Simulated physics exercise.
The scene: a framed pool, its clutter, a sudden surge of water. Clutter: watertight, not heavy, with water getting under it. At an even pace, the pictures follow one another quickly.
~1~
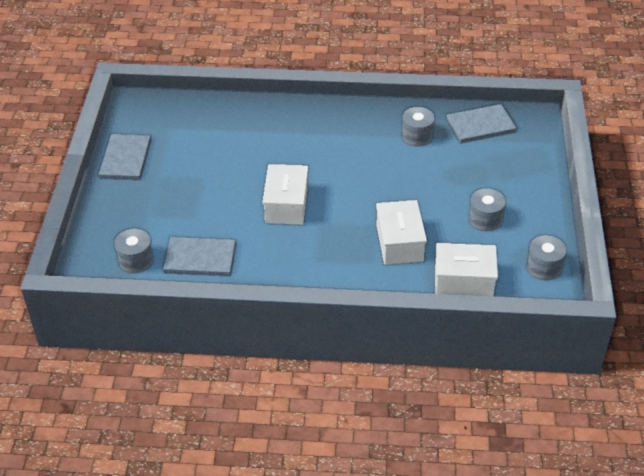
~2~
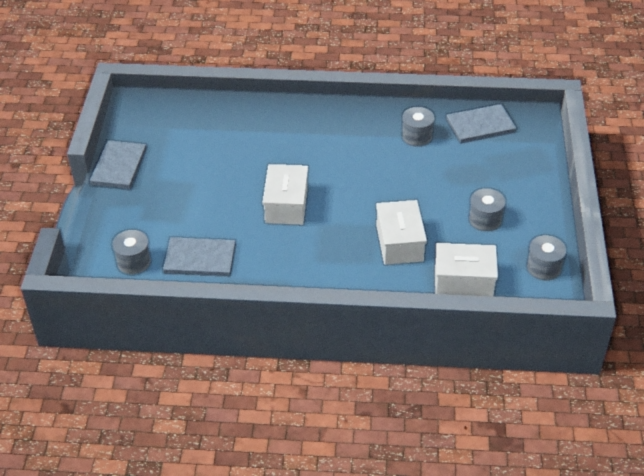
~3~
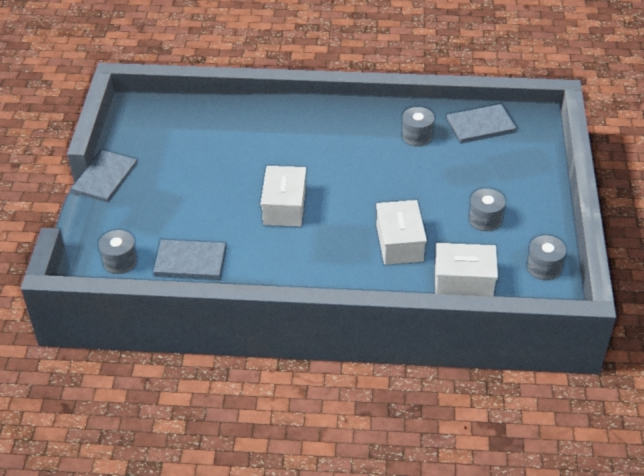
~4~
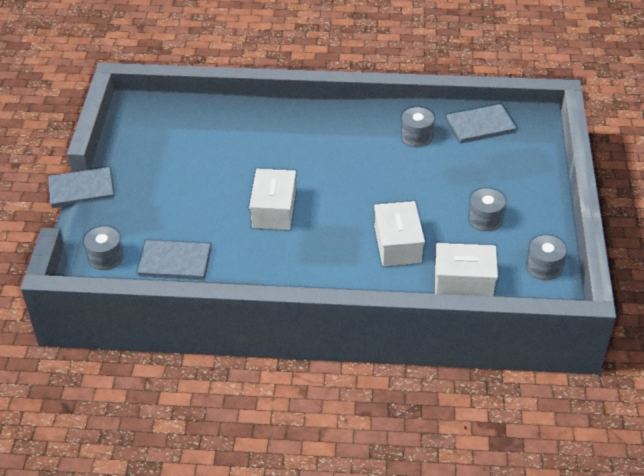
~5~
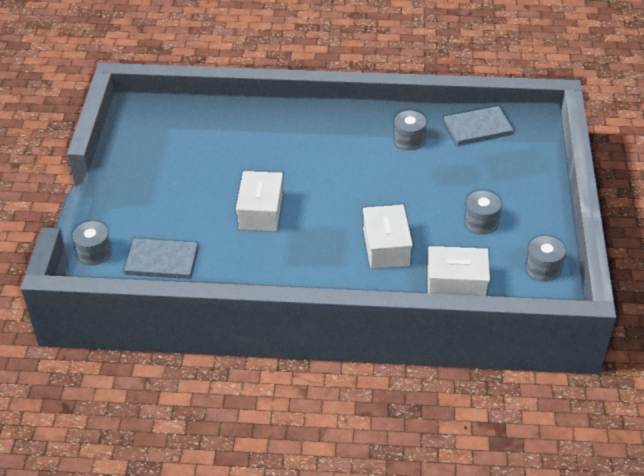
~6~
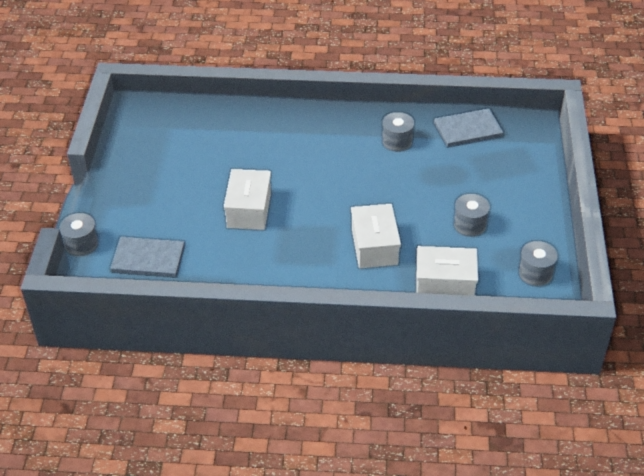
To begin with, white blocks, grey drums and flat slabs float in a walled pool on brick paving. A gap opens in the left wall, and the nearest slab turns and slides out through it, disappearing from view. The remaining objects drift left, one drum reaching the gap.
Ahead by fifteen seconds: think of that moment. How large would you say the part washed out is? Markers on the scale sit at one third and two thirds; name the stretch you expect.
Lands mid-band.
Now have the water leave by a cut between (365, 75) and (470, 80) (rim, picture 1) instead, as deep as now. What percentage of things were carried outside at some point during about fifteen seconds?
I'd say some 40 in a hundred.
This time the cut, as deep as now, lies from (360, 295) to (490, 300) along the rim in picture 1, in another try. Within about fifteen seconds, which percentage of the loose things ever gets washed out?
Share reached: 50 %.
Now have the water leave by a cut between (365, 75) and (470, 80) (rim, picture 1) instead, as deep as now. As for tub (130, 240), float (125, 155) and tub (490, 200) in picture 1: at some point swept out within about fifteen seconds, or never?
Taken in turn, the first item is held back, the second is held back and the last is flushed away.
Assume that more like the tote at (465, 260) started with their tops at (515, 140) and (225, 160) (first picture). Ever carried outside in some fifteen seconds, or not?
First retained, then lost.
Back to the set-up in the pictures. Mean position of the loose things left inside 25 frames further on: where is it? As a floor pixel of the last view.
Mean position: Approx. (384, 249) px.
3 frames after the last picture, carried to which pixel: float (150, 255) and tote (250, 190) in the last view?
Roughly (104, 247), then (214, 194).
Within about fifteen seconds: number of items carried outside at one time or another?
That gives 4.
A moment on, 2 of 10 are out; 8 afloat.
Next, 3 of 10 are out; 7 afloat.
Later, 4 of 10 are out; 6 afloat.
In the end, 4 of 10 are out; 6 afloat.
